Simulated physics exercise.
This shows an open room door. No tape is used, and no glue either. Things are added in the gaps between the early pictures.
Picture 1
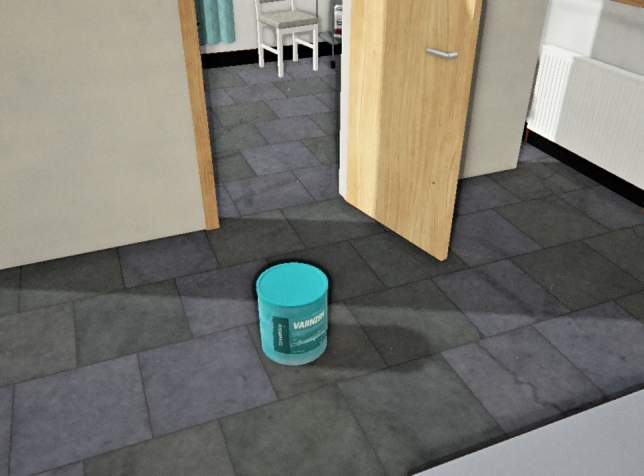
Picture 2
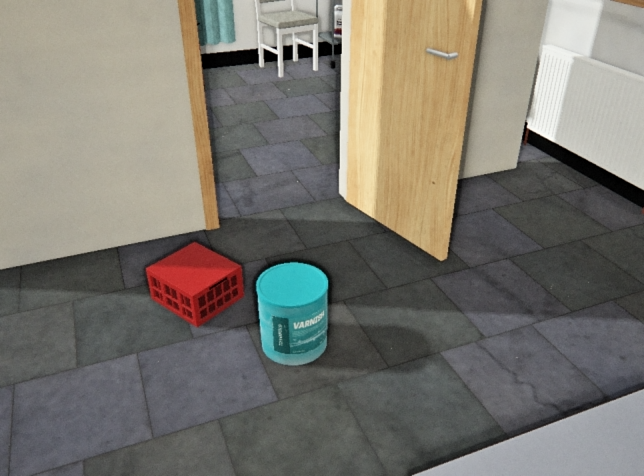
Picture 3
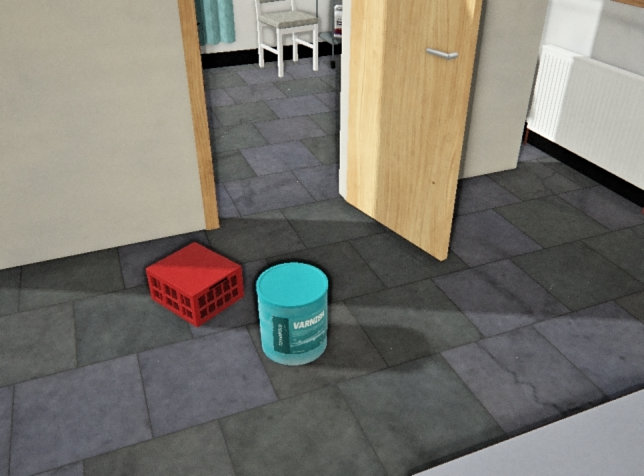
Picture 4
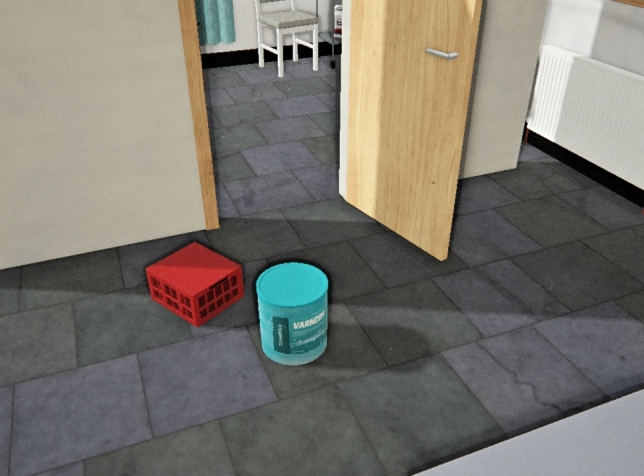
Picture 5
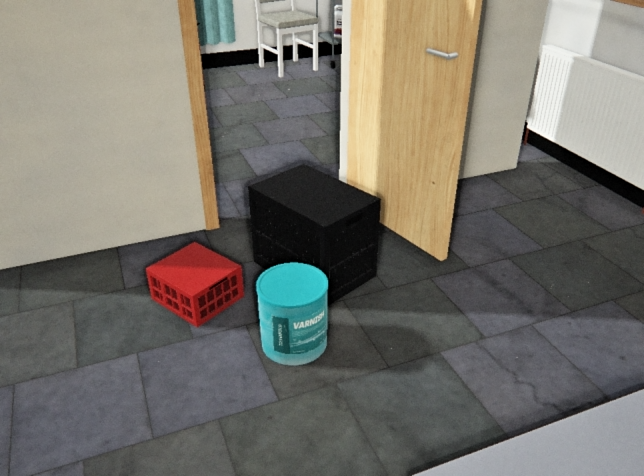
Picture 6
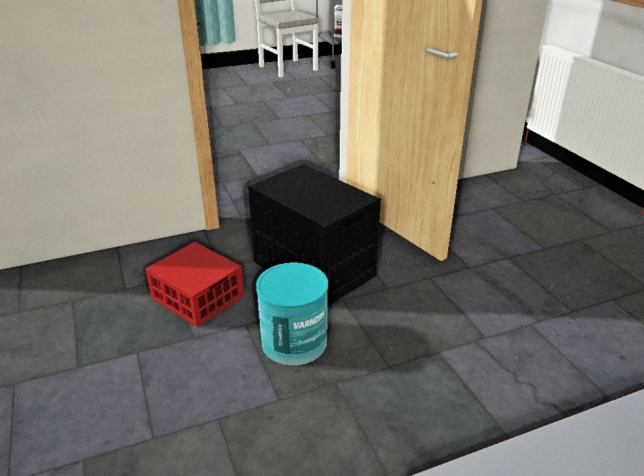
An open wooden door standing still behind a turquoise pail, with a red crate and then a black chest appearing beside it.
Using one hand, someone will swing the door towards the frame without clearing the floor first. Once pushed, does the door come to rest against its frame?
Sure enough, the door halts early here.
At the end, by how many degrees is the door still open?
Around 75 degrees.
Then, 0.60 s later than the last frame, door 92° open.
Then, 0.90 s later than the last frame, door 80° open.
When it is over, door 76° open; all 3 as before. End places, in pixels of the last picture, black chest near (309, 232).
